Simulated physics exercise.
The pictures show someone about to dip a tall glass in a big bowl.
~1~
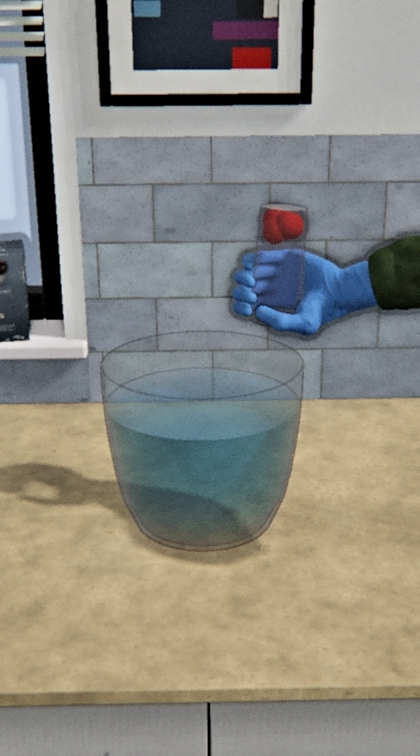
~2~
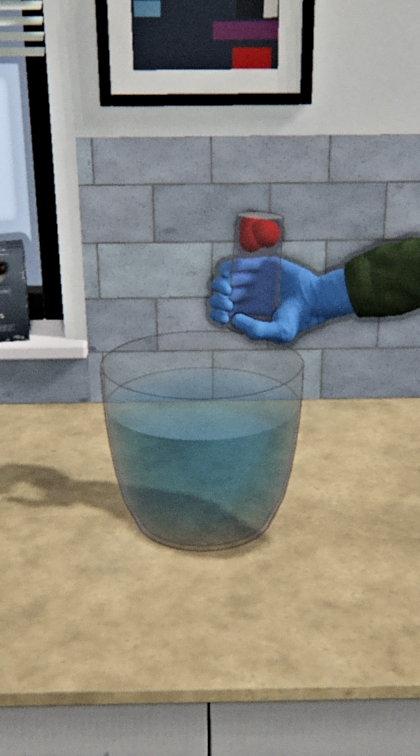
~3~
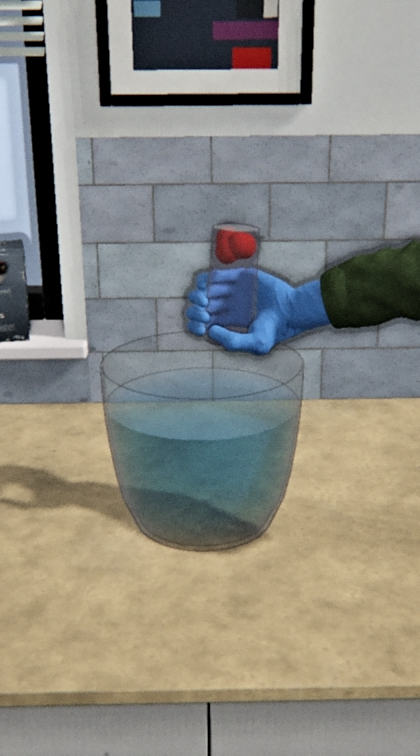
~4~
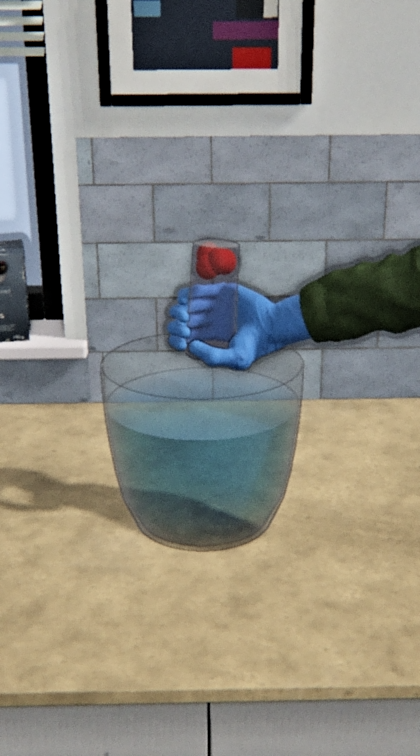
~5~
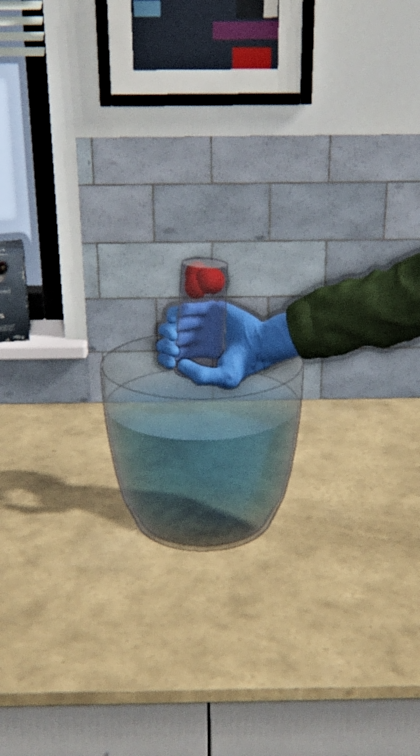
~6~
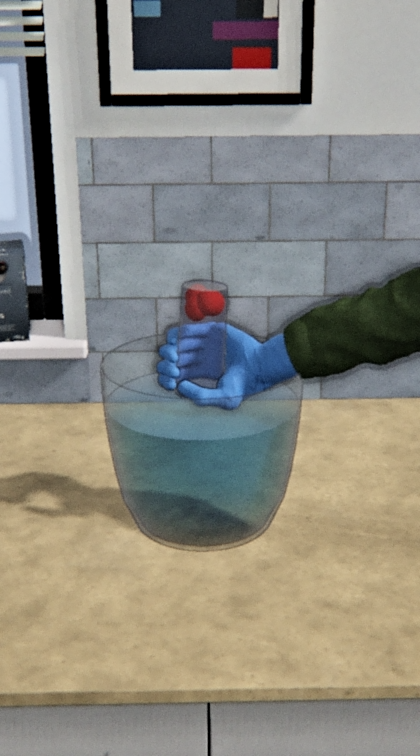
In a kitchen, a blue-gloved hand holds an upside-down tall glass with a red napkin inside, moving it left and down over a big clear bowl of bluish water on the counter until it is just above the surface.
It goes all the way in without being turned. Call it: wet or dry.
My call: Dry.
Shortly, the tall glass enters the water.
Then, air is trapped inside and holds the level down.
At the finish, the tall glass is under, still full of air, and the napkin is dry.
